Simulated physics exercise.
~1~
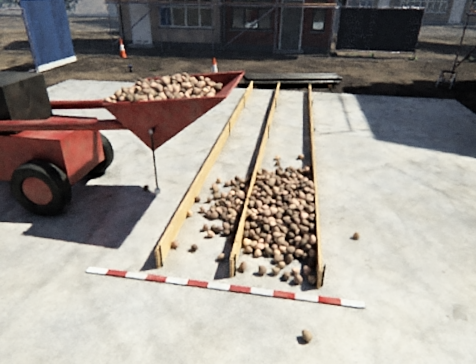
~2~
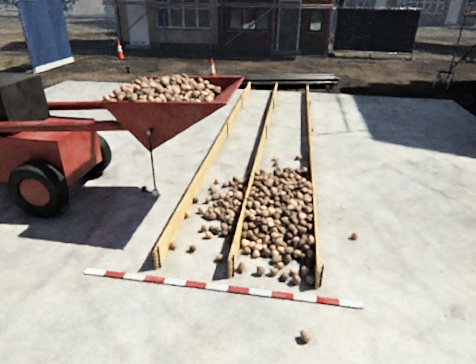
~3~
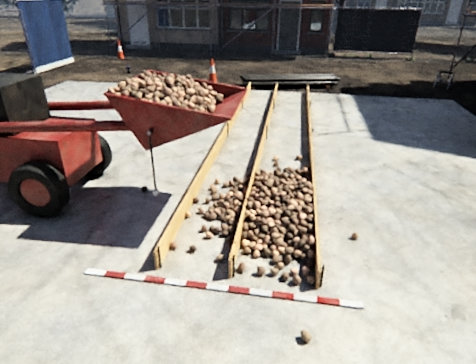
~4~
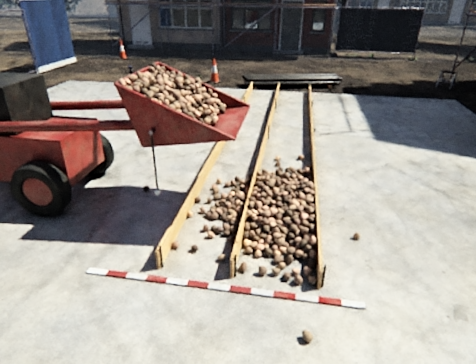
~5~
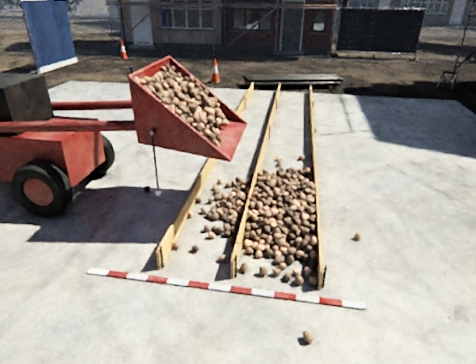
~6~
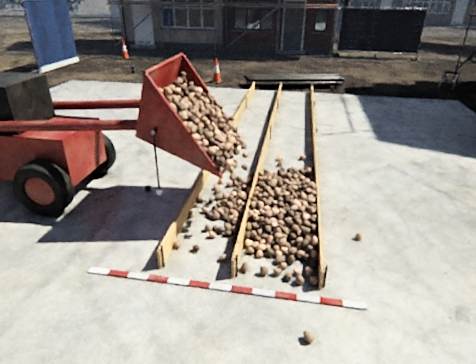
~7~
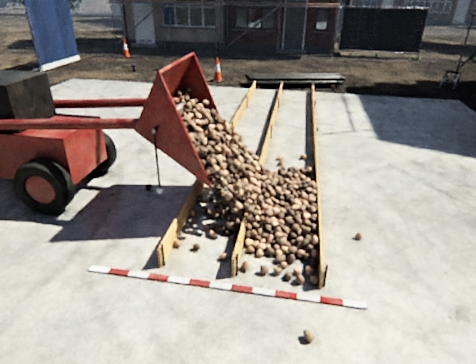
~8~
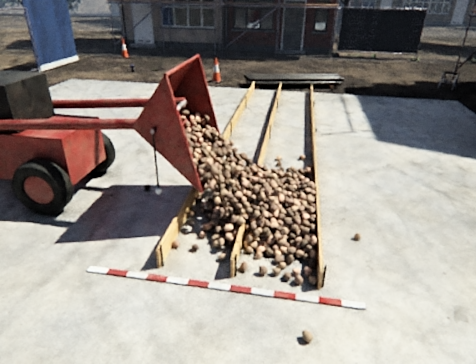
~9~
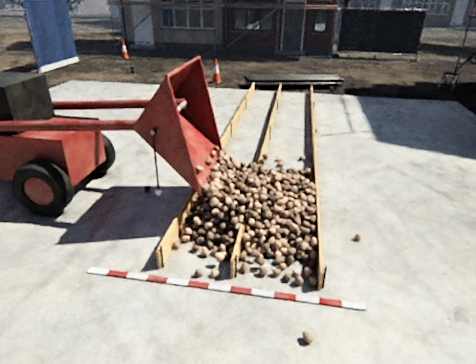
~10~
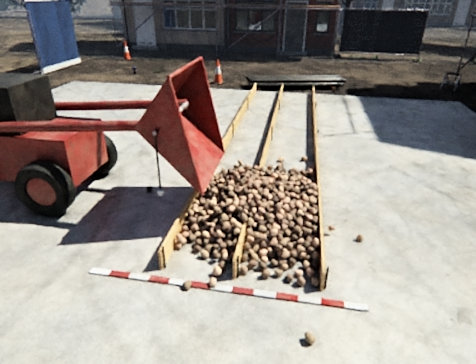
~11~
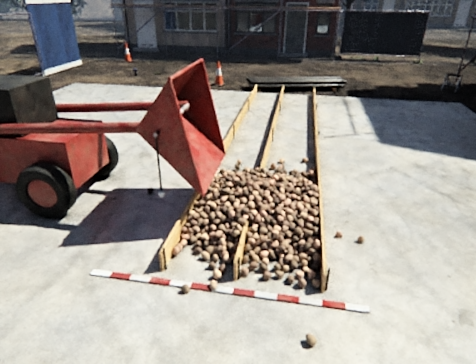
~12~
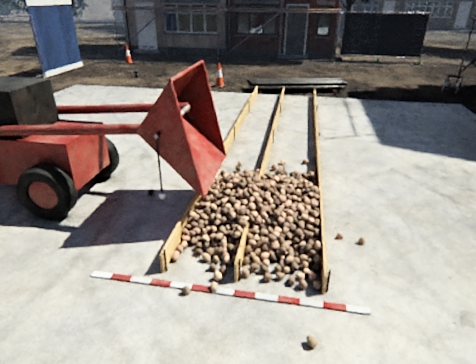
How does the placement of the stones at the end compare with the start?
At the start the stones are split between the raised bucket on the left and a loose heap among the planks. By the end they all lie on the ground, mostly in one broad heap across both bays, so as a whole they sit lower and farther right.
